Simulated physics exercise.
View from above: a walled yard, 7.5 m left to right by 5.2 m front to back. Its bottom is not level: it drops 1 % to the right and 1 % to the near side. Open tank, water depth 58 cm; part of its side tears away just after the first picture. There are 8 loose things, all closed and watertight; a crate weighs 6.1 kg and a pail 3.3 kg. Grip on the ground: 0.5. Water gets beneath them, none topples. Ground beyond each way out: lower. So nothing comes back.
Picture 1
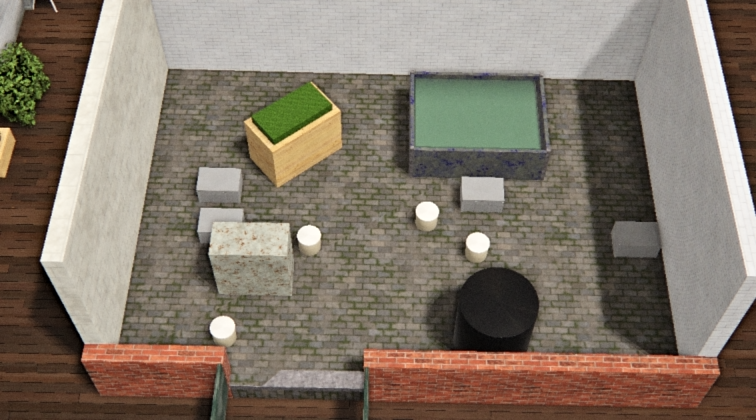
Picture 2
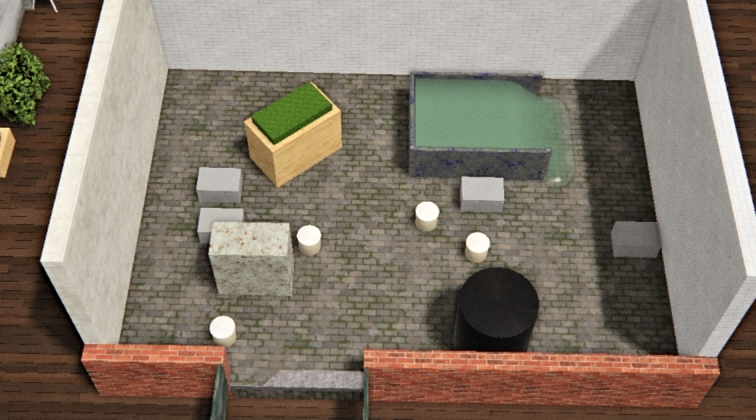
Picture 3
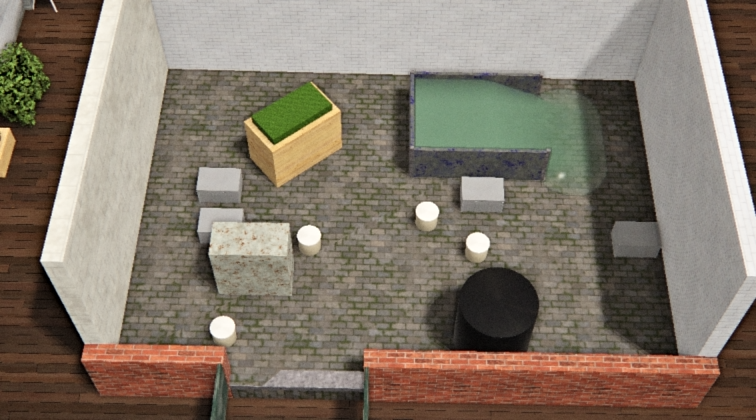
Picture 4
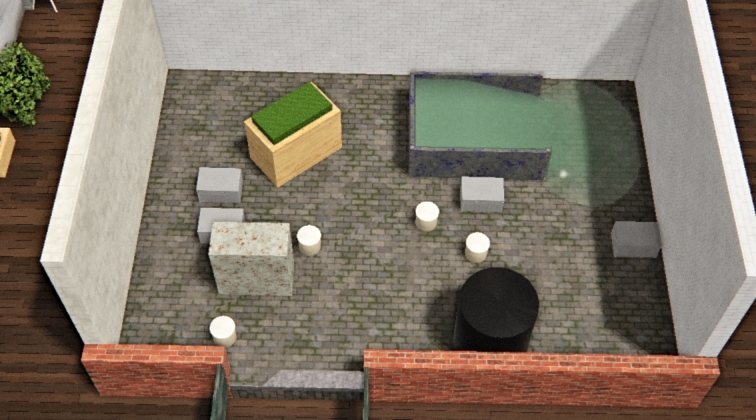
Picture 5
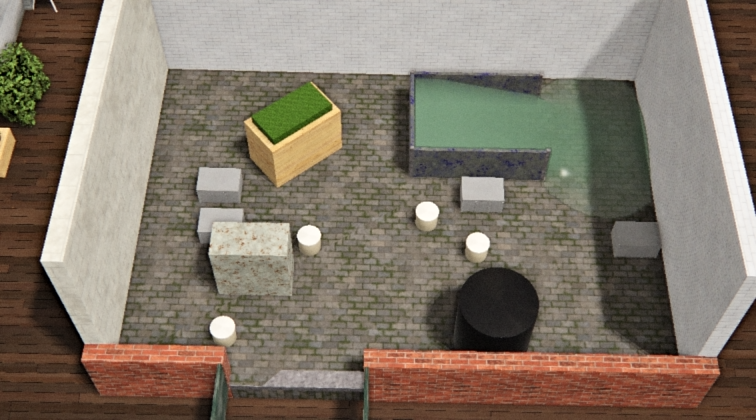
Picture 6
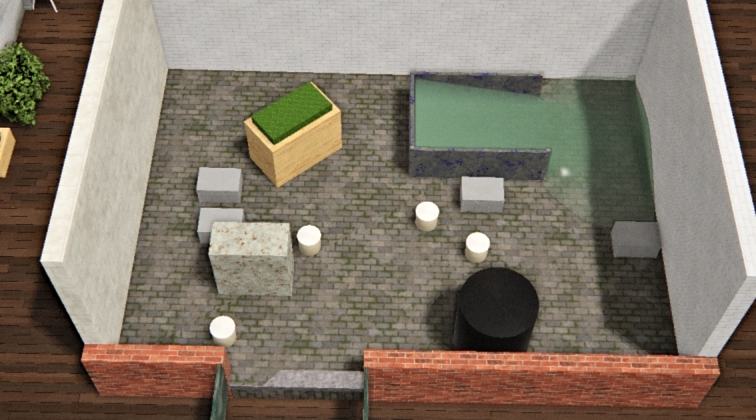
In a walled, paved yard seen from above, a raised tank of green water stands against the back wall among scattered blocks, white cylinders and a black drum. Its right side opens and water spreads over the paving to the right-hand wall, then creeps slightly nearer, while the loose objects stay put.
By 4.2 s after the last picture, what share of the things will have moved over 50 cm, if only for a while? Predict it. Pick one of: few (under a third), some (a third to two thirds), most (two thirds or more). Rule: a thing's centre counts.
Few.
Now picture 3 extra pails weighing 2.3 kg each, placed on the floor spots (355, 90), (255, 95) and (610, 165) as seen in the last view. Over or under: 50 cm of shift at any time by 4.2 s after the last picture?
Above, above, above.
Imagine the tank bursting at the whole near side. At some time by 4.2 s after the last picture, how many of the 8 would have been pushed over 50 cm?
You'd get 5 in that case.
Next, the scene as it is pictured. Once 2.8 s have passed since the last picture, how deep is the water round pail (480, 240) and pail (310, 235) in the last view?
I'd estimate 0 cm for the first and 0 cm for the second.
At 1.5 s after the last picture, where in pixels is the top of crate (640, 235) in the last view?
Roughly at (583, 304).
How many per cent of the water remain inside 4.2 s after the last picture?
Roughly 100 percent.
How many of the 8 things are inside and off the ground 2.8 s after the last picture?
1.
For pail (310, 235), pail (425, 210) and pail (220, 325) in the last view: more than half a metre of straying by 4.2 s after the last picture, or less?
One by one: Below the line; below the line; below the line.
Then, 0.4 s after the last picture 0 of 8 are over 50 cm from their spots; 0 afloat.
Then, 1.5 s after the last picture 1 of 8 are over 50 cm from their spots; 0 afloat.
Then, 2.8 s after the last picture 1 of 8 are over 50 cm from their spots; 1 afloat.
Then, 4.2 s after the last picture 2 of 8 are over 50 cm from their spots, and 2 have been at some point; 1 afloat.
